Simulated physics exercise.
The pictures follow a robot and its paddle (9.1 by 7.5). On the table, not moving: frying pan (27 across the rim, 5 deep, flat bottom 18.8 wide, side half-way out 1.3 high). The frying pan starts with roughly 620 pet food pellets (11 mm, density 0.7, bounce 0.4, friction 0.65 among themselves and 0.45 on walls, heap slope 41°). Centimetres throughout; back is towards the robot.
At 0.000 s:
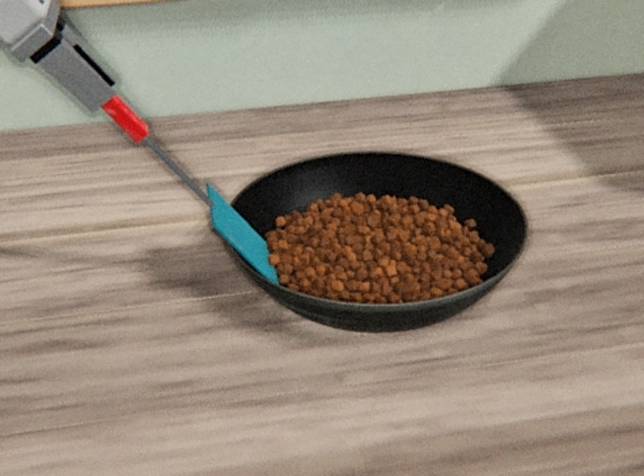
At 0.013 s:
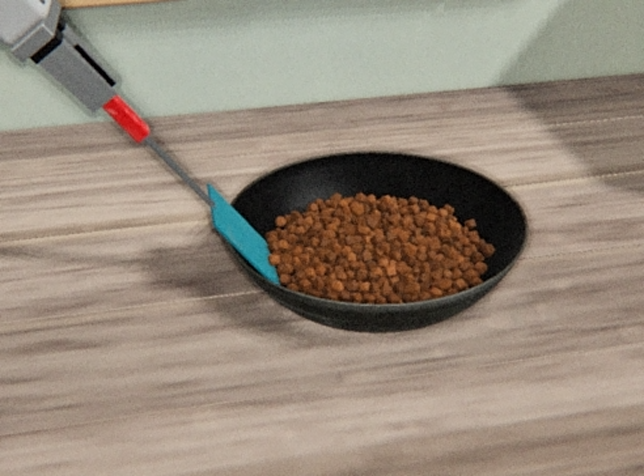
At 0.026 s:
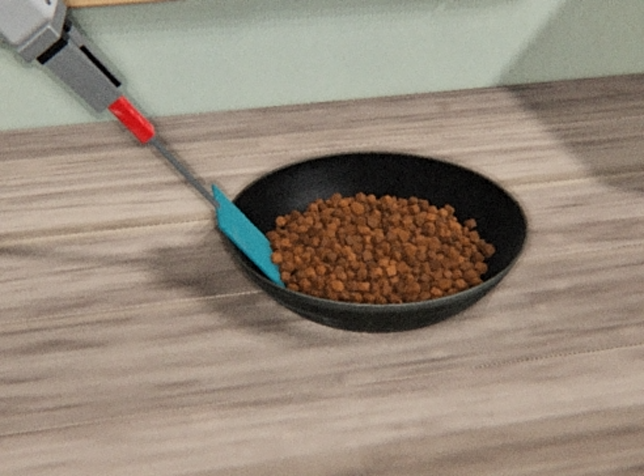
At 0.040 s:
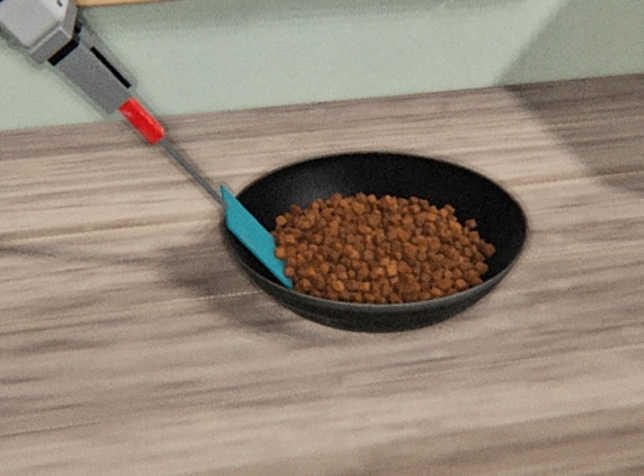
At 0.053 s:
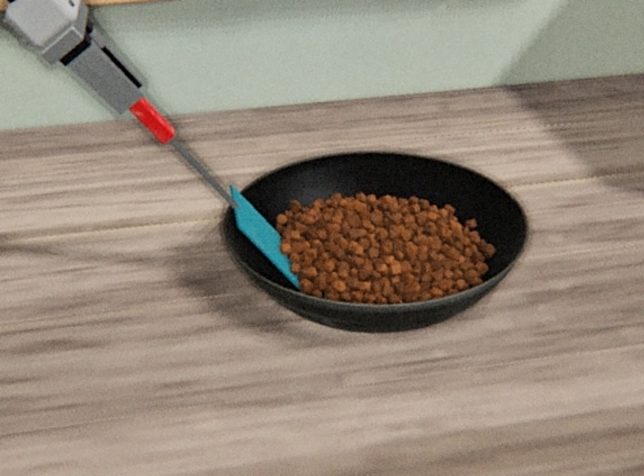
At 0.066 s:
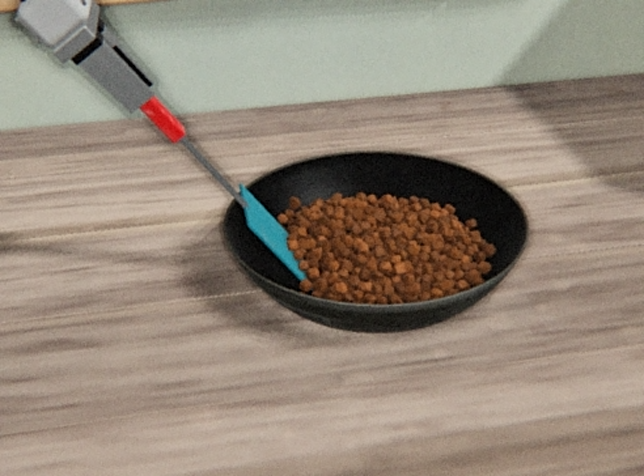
A robot arm's teal paddle, resting at the left side of a black frying pan, slid slowly a short way to the right against the heap of brown pellets, while the pan stayed still.
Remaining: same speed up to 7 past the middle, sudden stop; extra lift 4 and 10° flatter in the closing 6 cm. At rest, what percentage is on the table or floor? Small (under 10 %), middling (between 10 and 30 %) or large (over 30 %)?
Answer: Small; under 10 % of the pet food pellets finish on the table or floor.
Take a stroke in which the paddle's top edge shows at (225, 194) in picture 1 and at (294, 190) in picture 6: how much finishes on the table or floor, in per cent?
Some 20 per cent.
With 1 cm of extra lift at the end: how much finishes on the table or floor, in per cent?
About 0 per cent.
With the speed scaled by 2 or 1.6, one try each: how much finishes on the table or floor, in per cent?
Some 15 and 10 per cent.
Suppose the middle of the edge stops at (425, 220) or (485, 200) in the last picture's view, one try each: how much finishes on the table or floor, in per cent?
About 0 and 20 per cent.
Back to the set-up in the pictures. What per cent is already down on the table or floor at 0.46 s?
About 0 per cent.
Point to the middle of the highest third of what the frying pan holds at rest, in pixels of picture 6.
Around (474, 225).
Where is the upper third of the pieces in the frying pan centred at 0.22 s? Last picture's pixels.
Near (436, 225).
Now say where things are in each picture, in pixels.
In the first frame, paddle top edge at (210, 203), sloping 55°; upper third of the load around (372, 241), from x 270 to 490, top at y 200; 621 in the frying pan.
In the second frame, paddle top edge at (211, 203), sloping 55°; upper third of the load around (372, 241), from x 270 to 490, top at y 200.
In the third frame, paddle top edge at (216, 204), sloping 55°; upper third of the load around (372, 241), from x 270 to 490, top at y 200.
In the fourth frame, paddle top edge at (225, 205), sloping 55°; upper third of the load around (368, 241), from x 270 to 490, top at y 200.
In the fifth frame, paddle top edge at (234, 205), sloping 55°; upper third of the load around (366, 240), from x 275 to 490, top at y 195.
In the sixth frame, paddle top edge at (244, 204), sloping 55°; upper third of the load around (370, 238), from x 275 to 490, top at y 195; 621 in the frying pan.
By 0.14 s, sloping 55°, highest piece 5 above the table; 621 in the frying pan.
By 0.22 s, sloping 51°, highest piece 6 above the table; 621 in the frying pan.
By 0.46 s, sloping 45°, highest piece 7 above the table; 611 in the frying pan, 6 on the table or floor, 4 on the blade or in flight.
By 1.51 s, sloping 45°, highest piece 6 above the table; 610 in the frying pan, 11 on the table or floor.
Final count, 610 in the frying pan, 11 on the table or floor. That is 2 % on the table or floor.
